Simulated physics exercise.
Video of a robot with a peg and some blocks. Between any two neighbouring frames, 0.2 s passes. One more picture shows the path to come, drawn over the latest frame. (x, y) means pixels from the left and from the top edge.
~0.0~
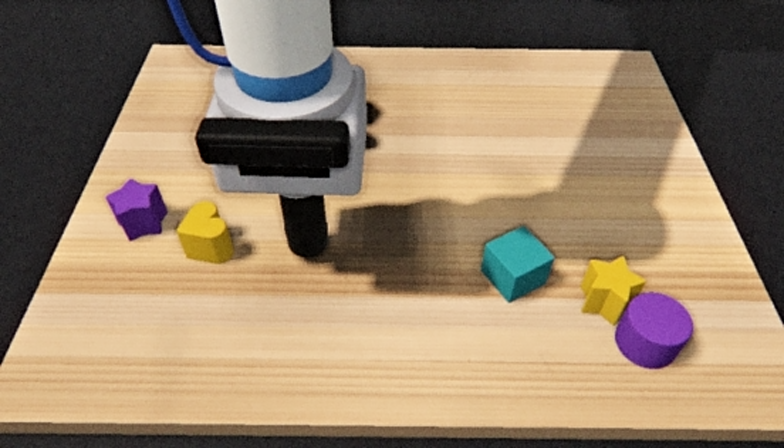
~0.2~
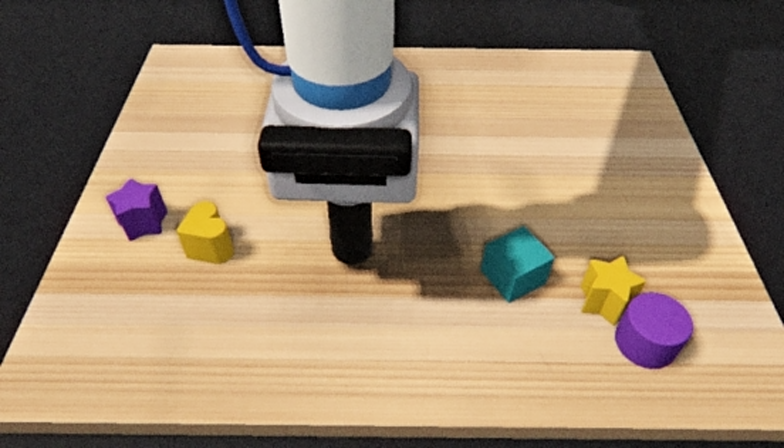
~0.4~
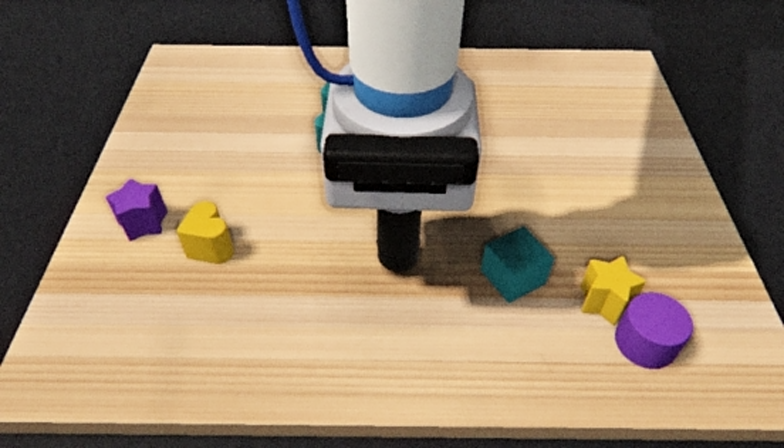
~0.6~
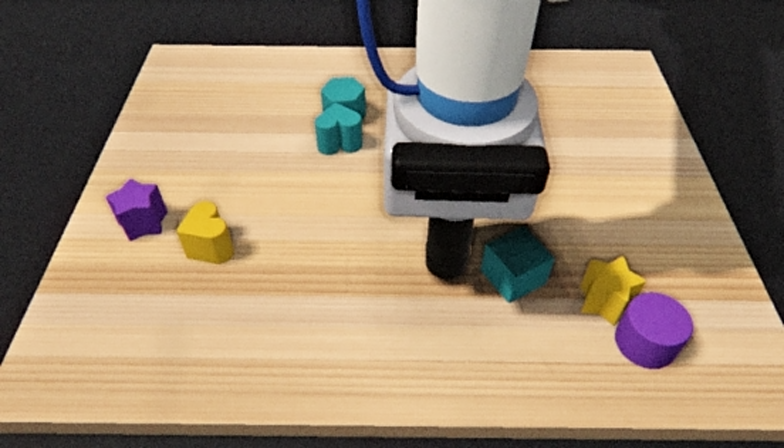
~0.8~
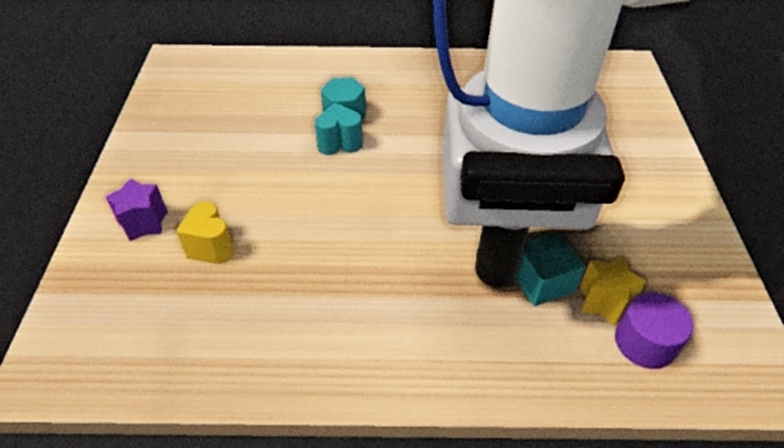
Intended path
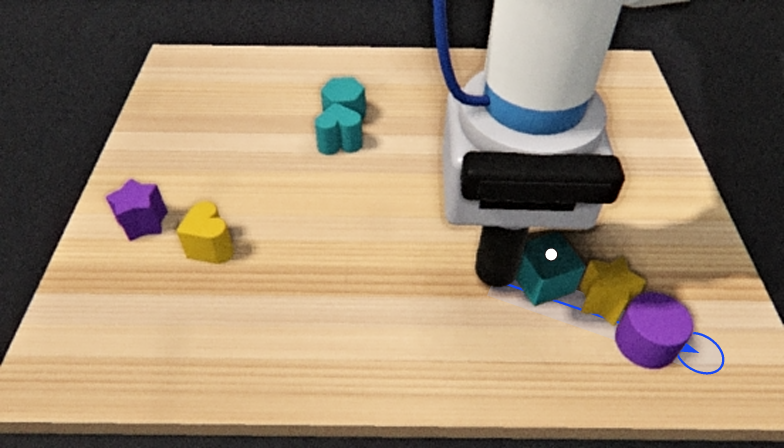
A robot arm moves its black peg right across the board and pushes a teal block slightly.
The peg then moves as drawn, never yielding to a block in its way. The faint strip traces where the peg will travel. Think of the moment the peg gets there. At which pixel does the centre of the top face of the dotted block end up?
Located at (607, 249).
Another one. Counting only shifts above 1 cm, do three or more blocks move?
Going by the path, yes.
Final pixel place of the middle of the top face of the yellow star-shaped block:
Near (680, 279).
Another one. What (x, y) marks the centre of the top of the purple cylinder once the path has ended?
The middle of its upper face should be somewhere near (761, 375).
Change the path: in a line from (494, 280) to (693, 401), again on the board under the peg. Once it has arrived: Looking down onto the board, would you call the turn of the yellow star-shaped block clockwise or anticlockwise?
It spins with the clock.
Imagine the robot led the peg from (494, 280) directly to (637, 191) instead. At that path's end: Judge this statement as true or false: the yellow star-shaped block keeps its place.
False.
Path on the board, from (494, 280) to (699, 353); the dot is on the turquoise square.
What follows on the original path. One third of the way, peg (562, 294); turquoise square (600, 252), turned 20° anticlockwise; yellow star-shaped block (650, 276), turned 45° clockwise.
Two thirds of the way, peg (633, 318); turquoise square (607, 249), turned 40° anticlockwise; yellow star-shaped block (668, 277), turned 25° clockwise; purple cylinder (694, 334).
At the end, peg (705, 345); turquoise square (607, 249), turned 40° anticlockwise; yellow star-shaped block (680, 279), turned 15° anticlockwise; purple cylinder (761, 375).
